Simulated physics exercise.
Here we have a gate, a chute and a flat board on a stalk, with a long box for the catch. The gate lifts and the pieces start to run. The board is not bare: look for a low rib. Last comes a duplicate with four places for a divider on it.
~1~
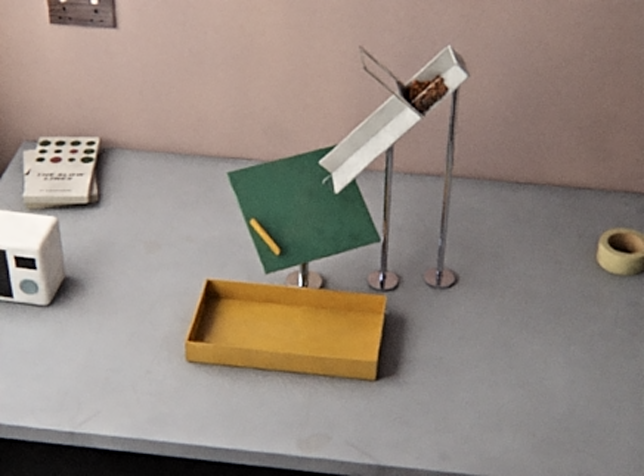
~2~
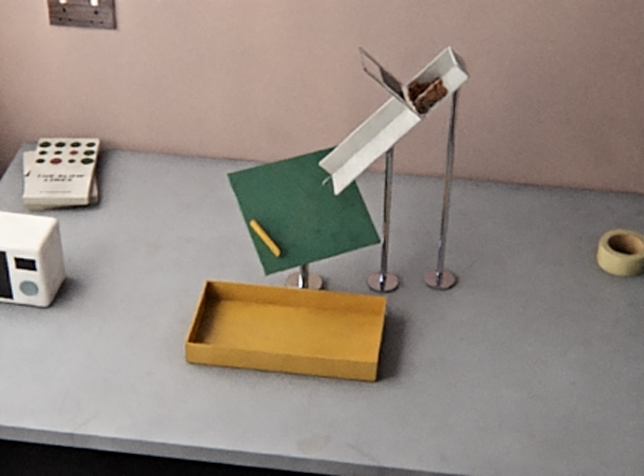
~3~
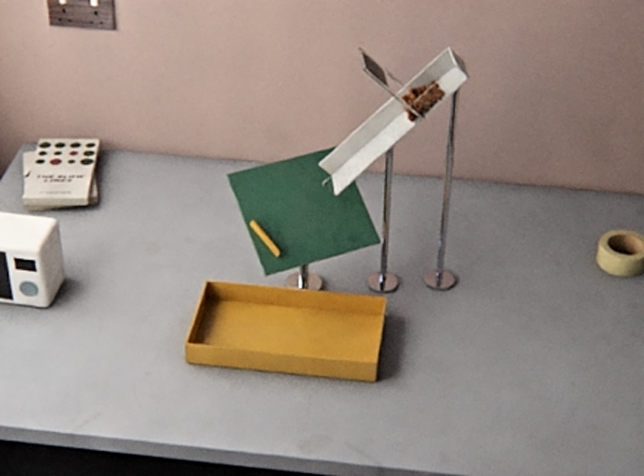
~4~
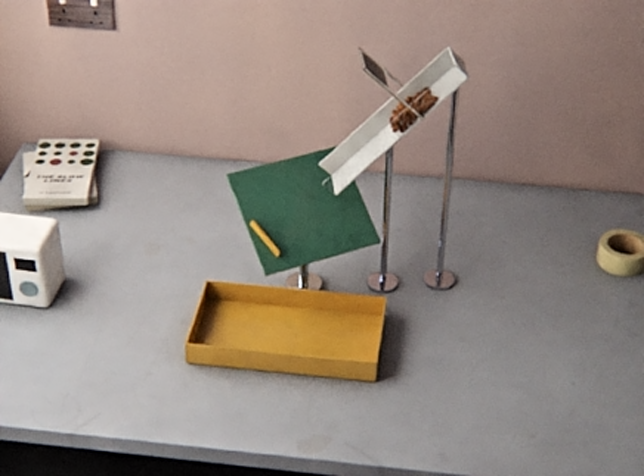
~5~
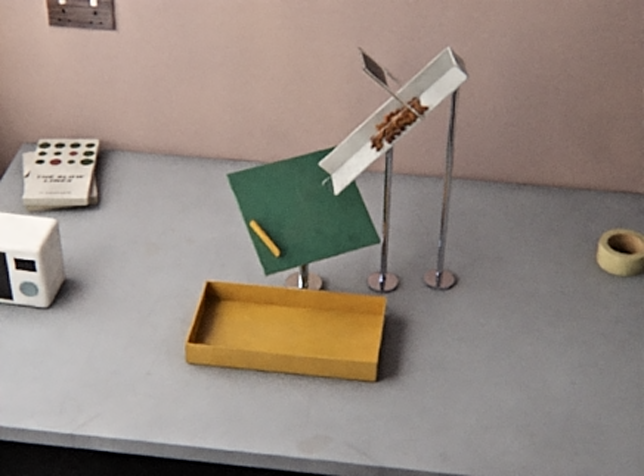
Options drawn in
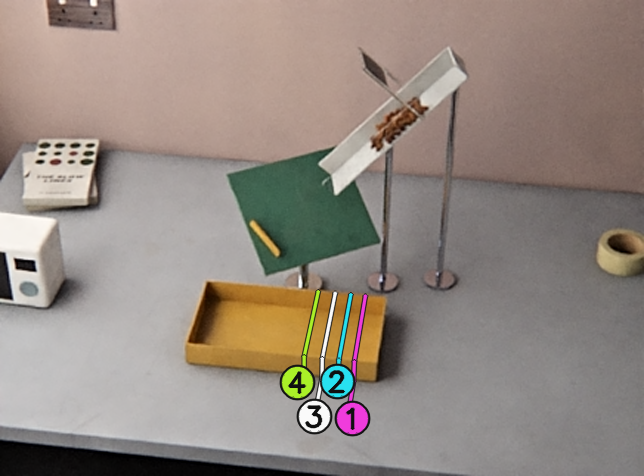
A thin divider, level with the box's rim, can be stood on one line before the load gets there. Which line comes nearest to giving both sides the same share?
4 works best here.
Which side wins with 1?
The left side.
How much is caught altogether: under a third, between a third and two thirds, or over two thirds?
It is over two thirds.
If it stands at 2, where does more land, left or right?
More lands on the left.
On the marked copy, line 1 crosses the front rim at (354, 360); line 2 crosses the front rim at (339, 359); line 3 crosses the front rim at (322, 357); line 4 crosses the front rim at (304, 355).
If 1 is chosen, of what is caught, all but a few on the left of the divider, only a few on the right.
If 2 is chosen, of what is caught, all but a few on the left of the divider, a small share on the right.
If 3 is chosen, of what is caught, the bulk on the left of the divider, a small share on the right.
If 4 is chosen, of what is caught, close to half on the left of the divider, close to half on the right.
